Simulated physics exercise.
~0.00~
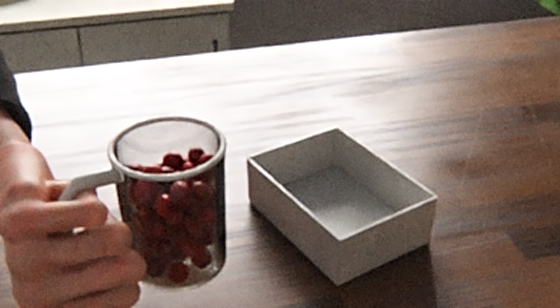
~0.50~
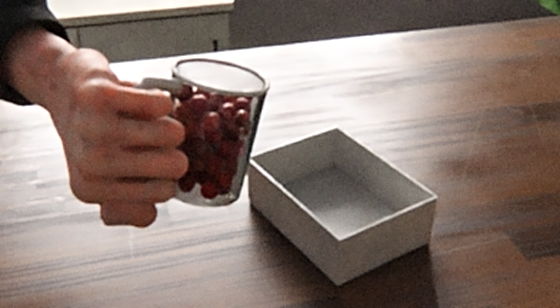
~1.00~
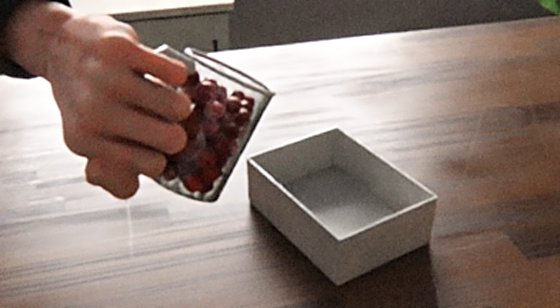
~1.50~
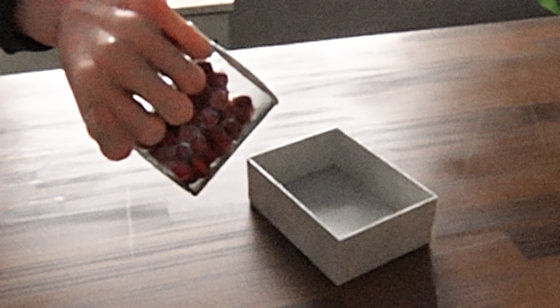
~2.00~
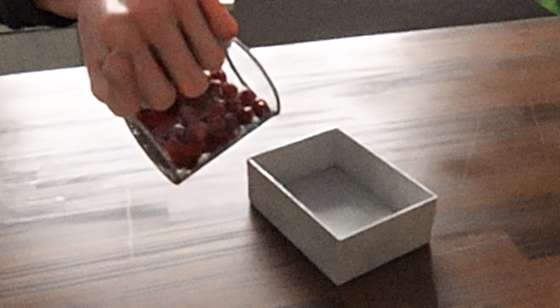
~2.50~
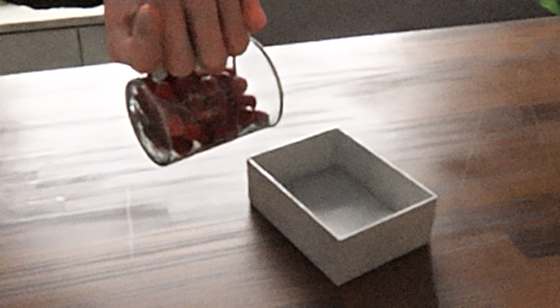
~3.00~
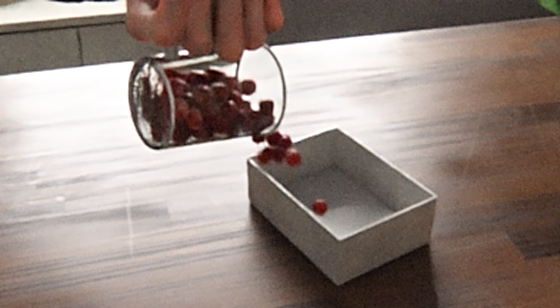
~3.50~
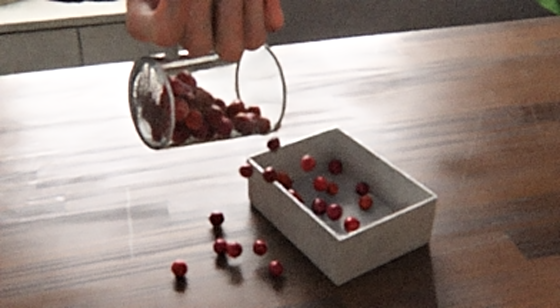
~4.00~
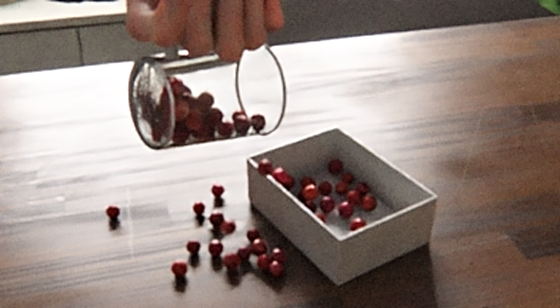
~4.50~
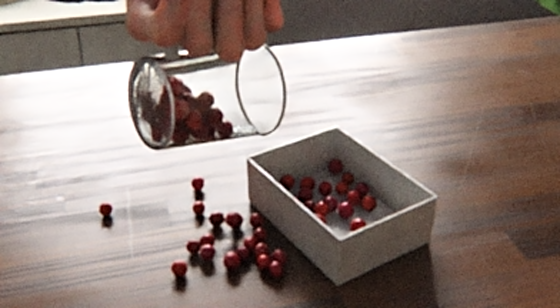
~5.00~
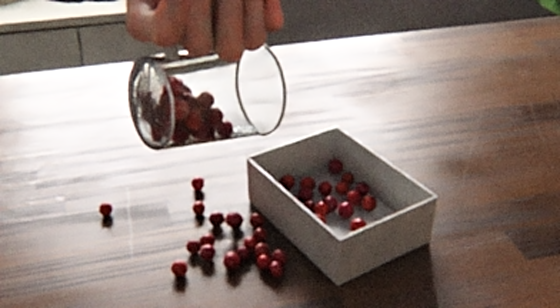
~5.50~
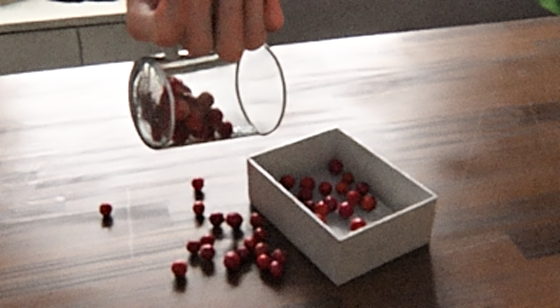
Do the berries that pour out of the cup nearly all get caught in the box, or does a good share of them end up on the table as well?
A good share ends up on the table as well. The box catches a fair part of the berries, but many others lie scattered on the wood to its left.
To begin with, a hand holds a clear cup of dark red berries by its handle, beside an open grey box on a wooden table. The hand lifts the cup and tips it to the right, turning it onto its side just above and to the left of the box. Berries spill over the rim, some dropping into the box while others fall short and scatter across the table on its left. The cup is then held still as the flow stops. In the end, berries rest in the box and on the table, and many remain in the cup.
